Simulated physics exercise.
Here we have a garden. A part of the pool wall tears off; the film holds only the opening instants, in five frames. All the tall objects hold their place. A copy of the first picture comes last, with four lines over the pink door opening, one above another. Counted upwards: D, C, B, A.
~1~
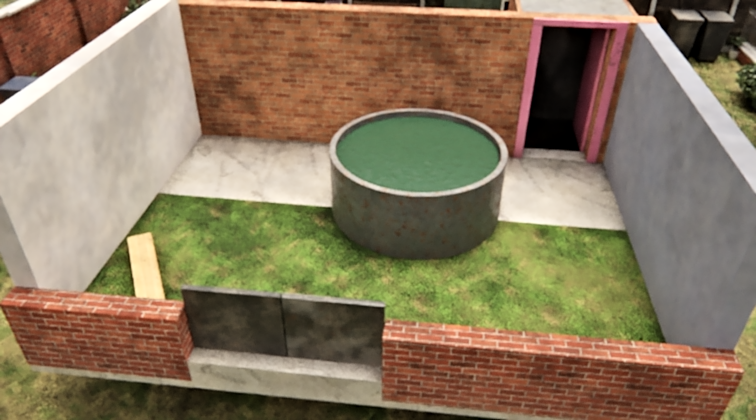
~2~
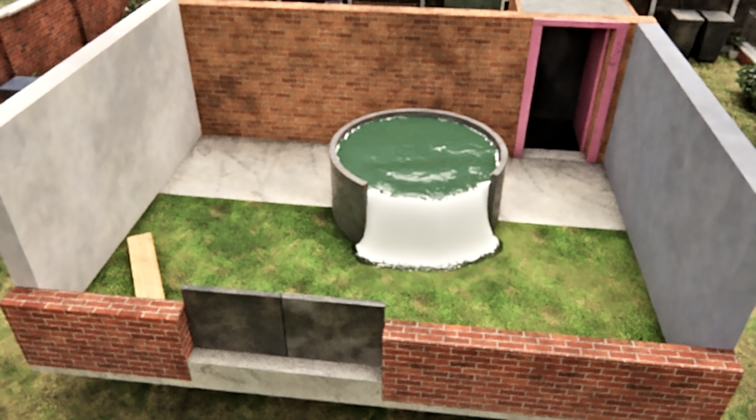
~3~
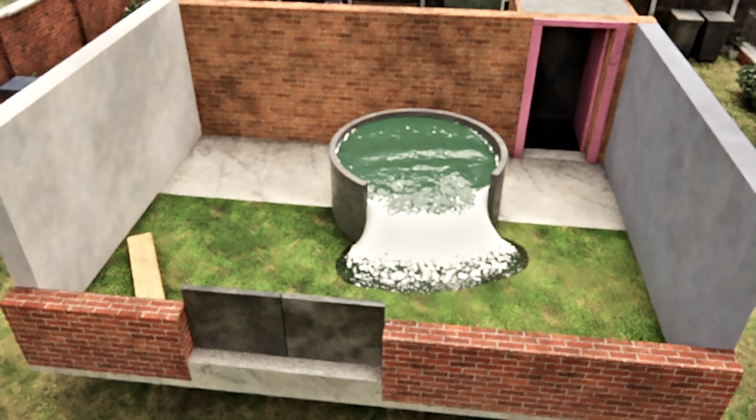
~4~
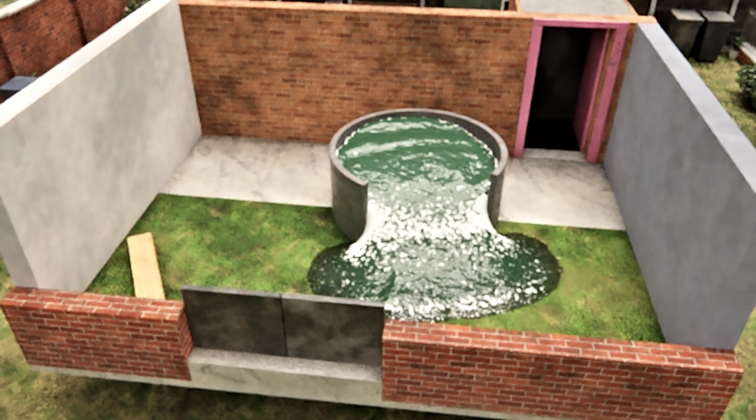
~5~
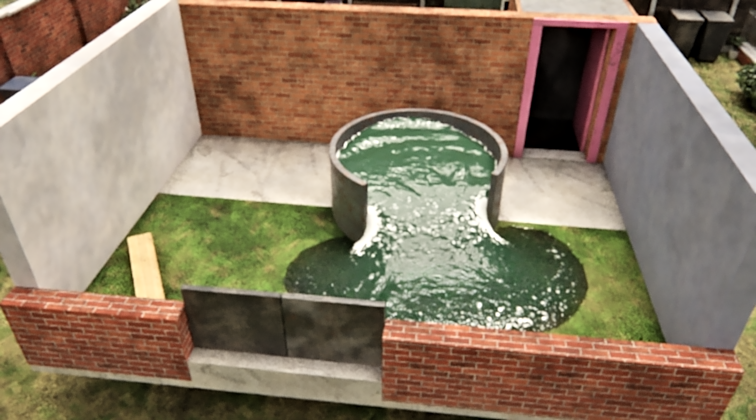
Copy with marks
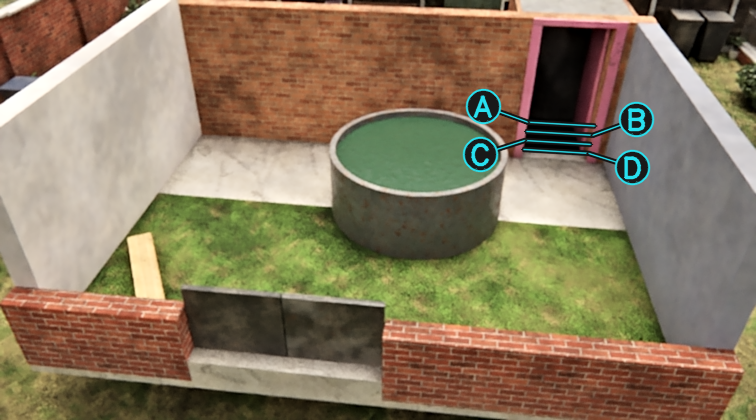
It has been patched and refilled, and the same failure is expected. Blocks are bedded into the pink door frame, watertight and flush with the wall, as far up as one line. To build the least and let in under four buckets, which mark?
Use height C.
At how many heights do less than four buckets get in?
Three of them.
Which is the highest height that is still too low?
That would be D.
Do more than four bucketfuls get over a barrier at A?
No, not at all.
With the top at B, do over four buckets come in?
No, that is safe.
In cyan, A at (561, 124); B at (559, 133); C at (557, 142); D at (555, 151); from the bottom up D, C, B, A.
Choosing A, nothing gets over.
Choosing B, nothing gets over.
Choosing C, a splash gets over, under a bucket.
Choosing D, about 10 bucketfuls get in.
